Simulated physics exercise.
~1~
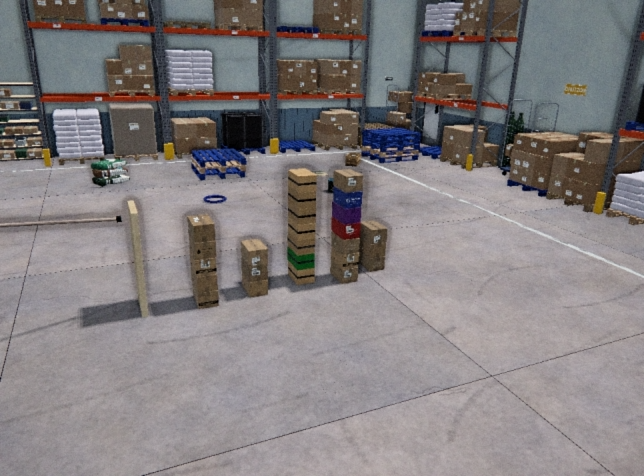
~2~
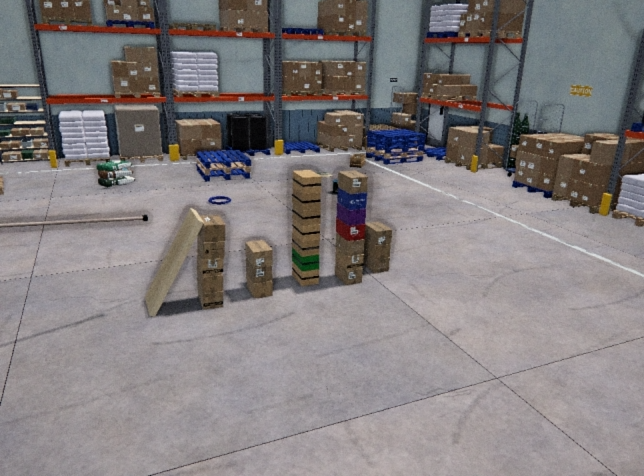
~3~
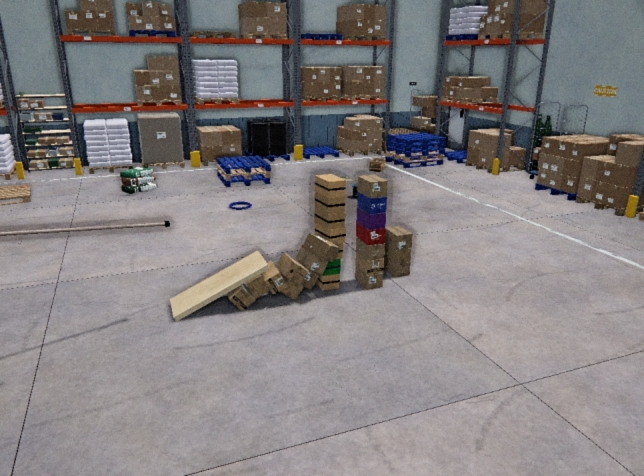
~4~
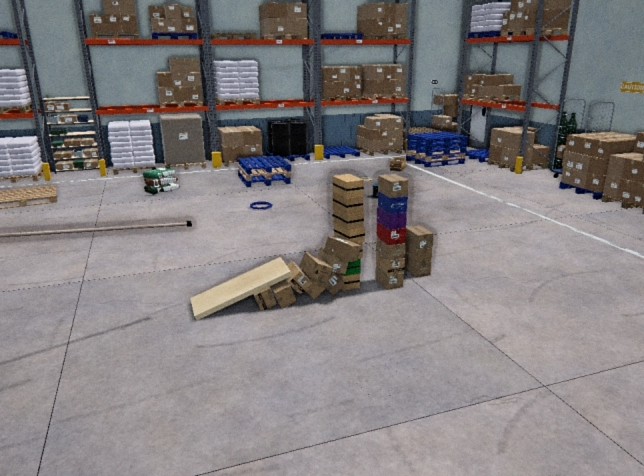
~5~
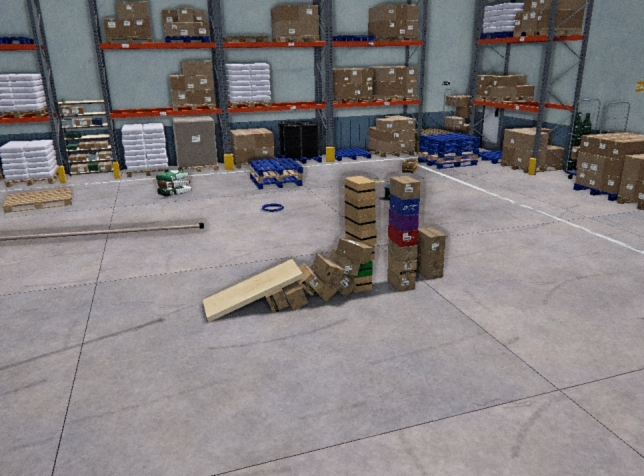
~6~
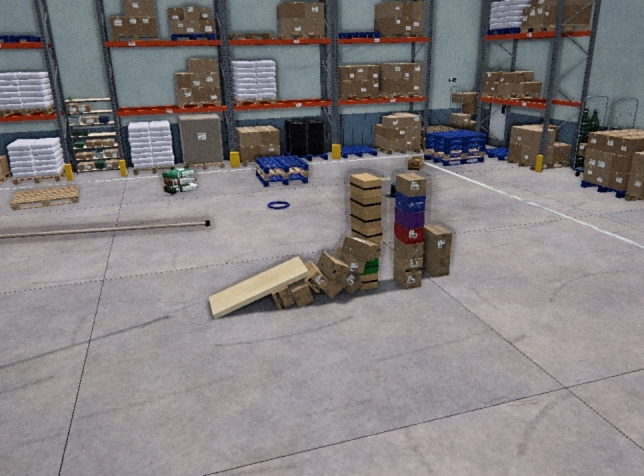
In a warehouse, a tall board tipping right into stacked boxes, toppling the nearest ones against taller stacks that stay standing.
